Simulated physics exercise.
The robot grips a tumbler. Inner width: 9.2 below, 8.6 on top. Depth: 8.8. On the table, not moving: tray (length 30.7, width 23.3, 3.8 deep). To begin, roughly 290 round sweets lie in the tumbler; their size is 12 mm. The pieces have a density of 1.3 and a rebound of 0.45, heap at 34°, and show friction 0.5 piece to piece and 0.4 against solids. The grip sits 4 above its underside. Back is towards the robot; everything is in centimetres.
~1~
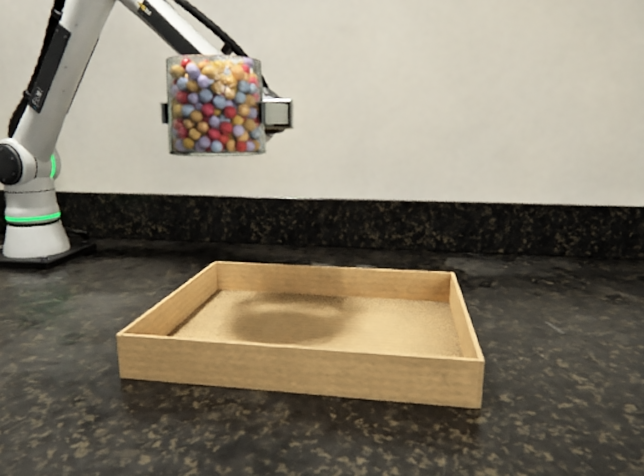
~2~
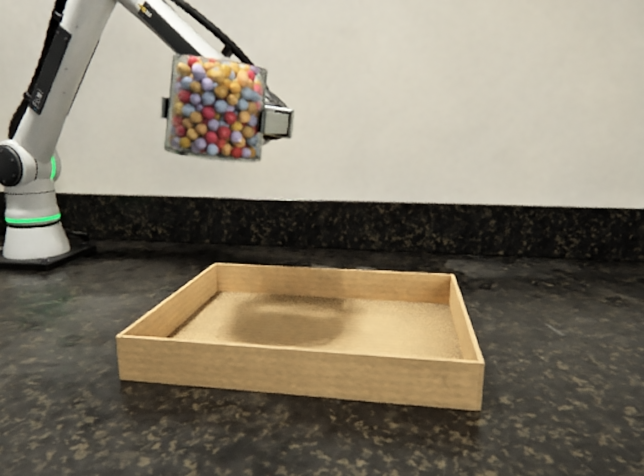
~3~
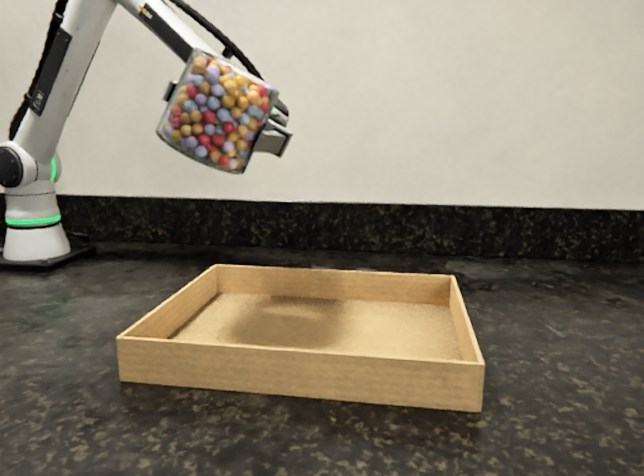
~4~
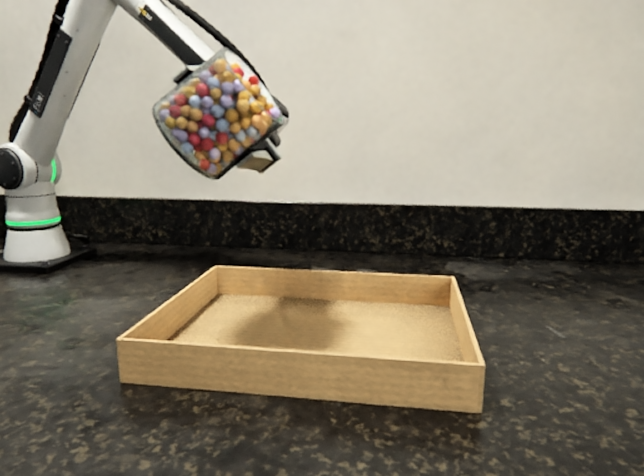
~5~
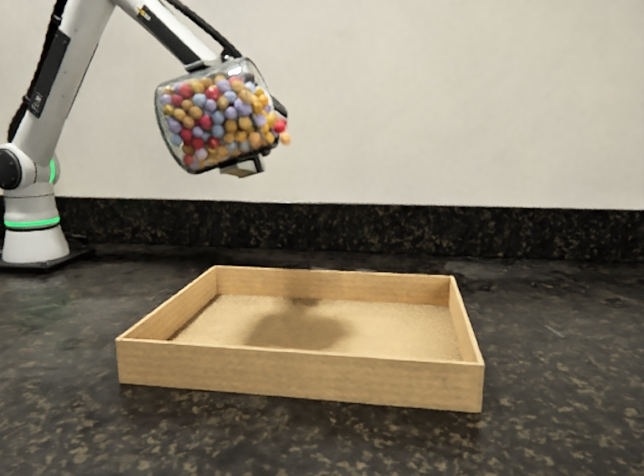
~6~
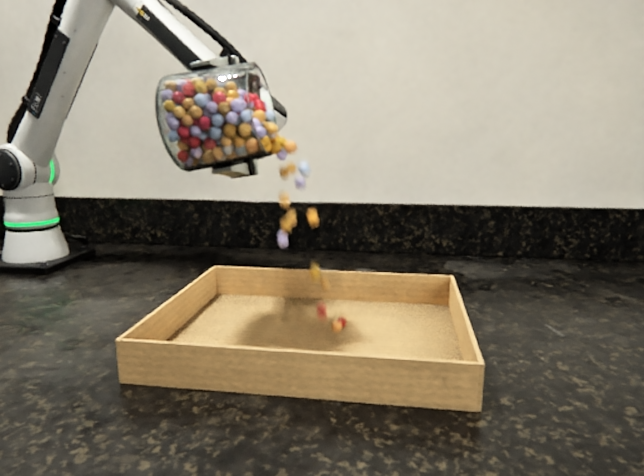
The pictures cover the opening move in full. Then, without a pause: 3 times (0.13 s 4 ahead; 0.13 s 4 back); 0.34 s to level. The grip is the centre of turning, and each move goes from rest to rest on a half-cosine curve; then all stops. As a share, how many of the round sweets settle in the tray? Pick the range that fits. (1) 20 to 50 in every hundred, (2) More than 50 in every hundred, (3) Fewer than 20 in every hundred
2, more than 50 in every hundred.
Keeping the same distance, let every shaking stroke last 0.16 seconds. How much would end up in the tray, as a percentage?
I'd expect some 60 per cent.
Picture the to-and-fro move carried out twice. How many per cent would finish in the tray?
I'd expect close to 60 per cent then.
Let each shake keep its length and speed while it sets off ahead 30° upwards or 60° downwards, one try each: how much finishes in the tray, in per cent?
You'd get some 80 per cent with the first setting and some 35 per cent with the second.
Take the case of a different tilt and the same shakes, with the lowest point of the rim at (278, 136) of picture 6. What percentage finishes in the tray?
My estimate is some 40 per cent.
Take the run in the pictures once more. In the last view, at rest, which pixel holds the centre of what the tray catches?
(357, 336).
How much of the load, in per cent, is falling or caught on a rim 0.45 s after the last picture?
4 %.
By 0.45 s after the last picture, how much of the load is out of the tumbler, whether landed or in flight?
Near 45 per cent so far.
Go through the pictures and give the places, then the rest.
Tumbler middle at (217, 109), level; upper third of the load around (213, 83), from x 175 to 255, top at y 70; 292 in the tumbler, in the first picture.
Tumbler middle at (217, 111), tilted 8° forward; upper third of the load around (216, 87), from x 175 to 255, top at y 70, in the second picture.
Tumbler middle at (219, 113), tilted 28° forward; upper third of the load around (217, 90), from x 170 to 265, top at y 65, in the third picture.
Tumbler middle at (220, 116), tilted 53° forward; upper third of the load around (220, 93), from x 165 to 275, top at y 65, in the fourth picture.
Tumbler middle at (220, 117), tilted 73° forward; upper third of the load around (214, 97), from x 165 to 285, top at y 80, in the fifth picture.
Tumbler middle at (219, 117), tilted 81° forward; upper third of the load around (210, 103), from x 170 to 340, top at y 80; 277 in the tumbler, 5 in the tray, 10 in flight or on a rim, in the sixth picture.
Then, 0.45 s later, tilted 81° forward, highest piece 24 above the table; 157 in the tumbler, 122 in the tray, 13 in flight or on a rim.
Then, 0.90 s later, tilted 60° forward, highest piece 23 above the table; 202 in the tray, 81 in the tumbler, 2 on the table or floor, 7 in flight or on a rim.
Then, 1.32 s later, level, highest piece 24 above the table; 209 in the tray, 81 in the tumbler, 2 on the table or floor.
Then, 2.37 s later, level, highest piece 24 above the table; 209 in the tray, 81 in the tumbler, 2 on the table or floor.
At rest, 209 in the tray, 81 in the tumbler, 2 on the table or floor. That is 72 % in the tray.
